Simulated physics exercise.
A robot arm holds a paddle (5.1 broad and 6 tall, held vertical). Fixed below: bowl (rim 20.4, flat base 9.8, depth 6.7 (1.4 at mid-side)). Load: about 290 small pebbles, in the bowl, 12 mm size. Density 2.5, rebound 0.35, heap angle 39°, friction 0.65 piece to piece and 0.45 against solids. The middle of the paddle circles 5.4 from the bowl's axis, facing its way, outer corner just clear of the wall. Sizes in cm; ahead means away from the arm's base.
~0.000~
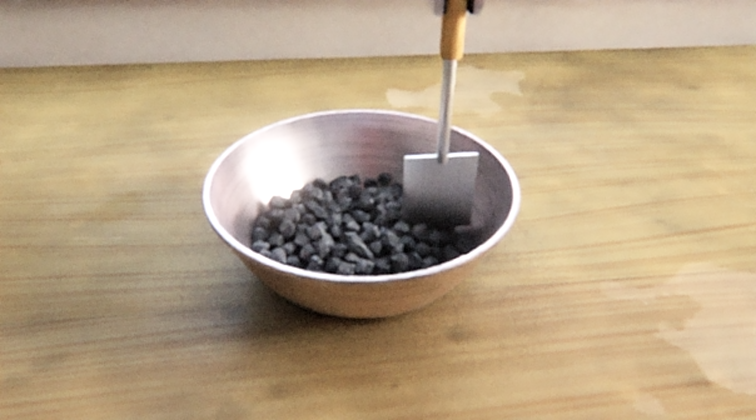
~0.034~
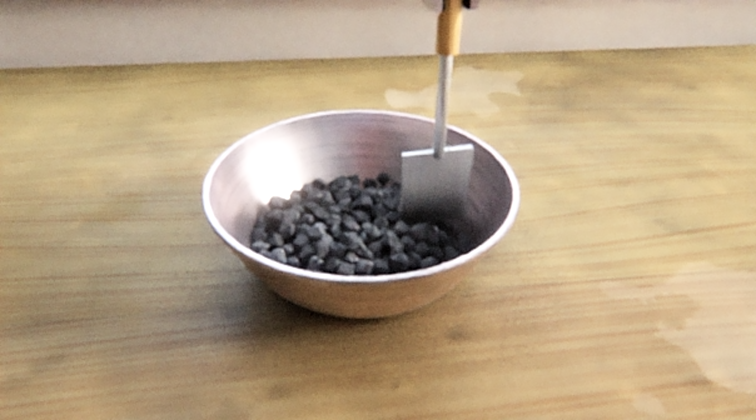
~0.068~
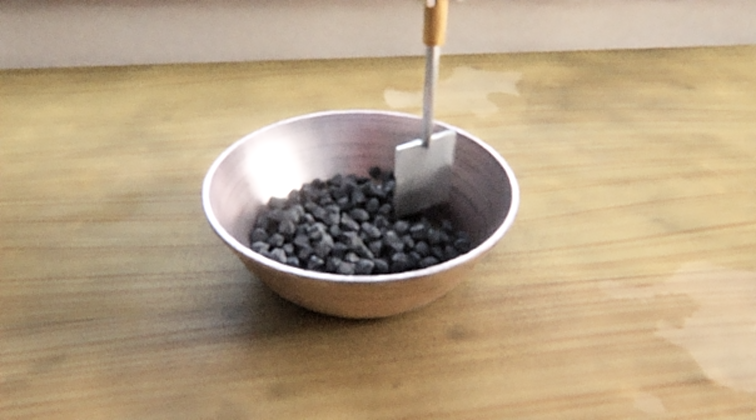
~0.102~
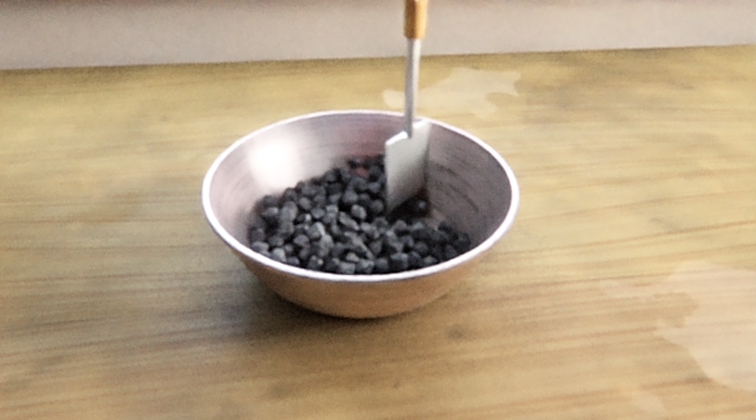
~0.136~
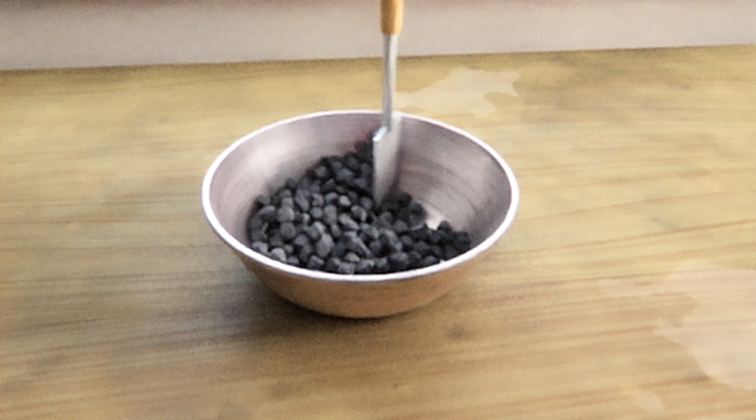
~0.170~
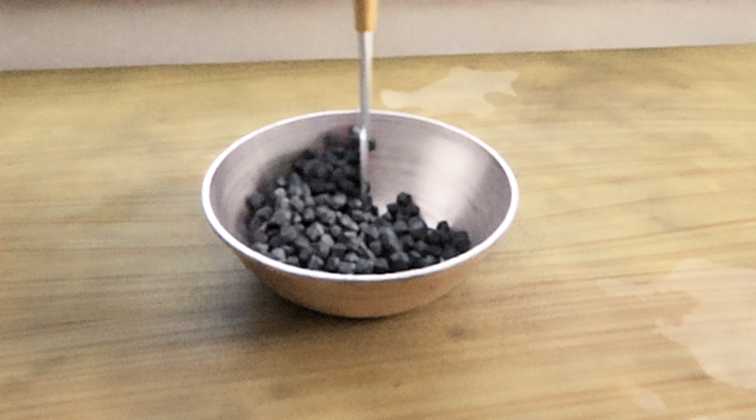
Flat metal paddle with a wooden handle sweeping leftward through dark pebbles in a metal bowl, turning edge-on and heaping them up.
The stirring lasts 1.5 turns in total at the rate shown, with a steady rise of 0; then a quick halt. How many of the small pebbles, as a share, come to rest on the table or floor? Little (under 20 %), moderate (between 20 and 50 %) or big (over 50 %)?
On the table or floor the share is little, under 20 %.
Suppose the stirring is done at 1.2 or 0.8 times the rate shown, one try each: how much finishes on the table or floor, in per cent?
About 30 and 10 per cent.
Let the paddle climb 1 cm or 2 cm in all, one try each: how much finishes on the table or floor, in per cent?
Some 5 and 0 per cent.
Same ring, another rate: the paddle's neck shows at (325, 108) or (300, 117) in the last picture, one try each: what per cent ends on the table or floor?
About 30 and 35 per cent.
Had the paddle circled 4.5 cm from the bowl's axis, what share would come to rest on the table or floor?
Then about 15 per cent.
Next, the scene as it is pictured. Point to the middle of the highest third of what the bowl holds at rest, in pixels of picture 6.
Around (295, 254).
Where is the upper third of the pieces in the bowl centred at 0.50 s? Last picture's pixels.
Around (407, 259).
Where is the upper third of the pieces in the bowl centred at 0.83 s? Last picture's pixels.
Near (325, 153).
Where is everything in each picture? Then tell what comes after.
The first frame shows paddle neck at (443, 136), 0° round; upper third of the load around (349, 232), from x 260 to 460, top at y 180; 286 in the bowl.
The second frame shows paddle neck at (440, 131), 8° round; upper third of the load around (349, 231), from x 260 to 460, top at y 180.
The third frame shows paddle neck at (428, 120), 26° round; upper third of the load around (359, 224), from x 260 to 460, top at y 170.
The fourth frame shows paddle neck at (410, 112), 44° round; upper third of the load around (351, 216), from x 260 to 460, top at y 150.
The fifth frame shows paddle neck at (388, 106), 63° round; upper third of the load around (346, 214), from x 260 to 460, top at y 140.
The sixth frame shows paddle neck at (364, 104), 81° round; upper third of the load around (332, 204), from x 260 to 460, top at y 135; 286 in the bowl.
After 0.50 s, 260° round, highest piece 9 above the table; 281 in the bowl, 2 on the table or floor, 3 in flight or on the tool.
After 0.83 s, 80° round, highest piece 8 above the table; 262 in the bowl, 20 on the table or floor, 4 in flight or on the tool.
After 1.20 s, 180° round, highest piece 7 above the table; 251 in the bowl, 34 on the table or floor, 1 in flight or on the tool.
After 1.90 s, 180° round, highest piece 7 above the table; 251 in the bowl, 35 on the table or floor.
At rest, 251 in the bowl, 35 on the table or floor. That is 12 % on the table or floor.
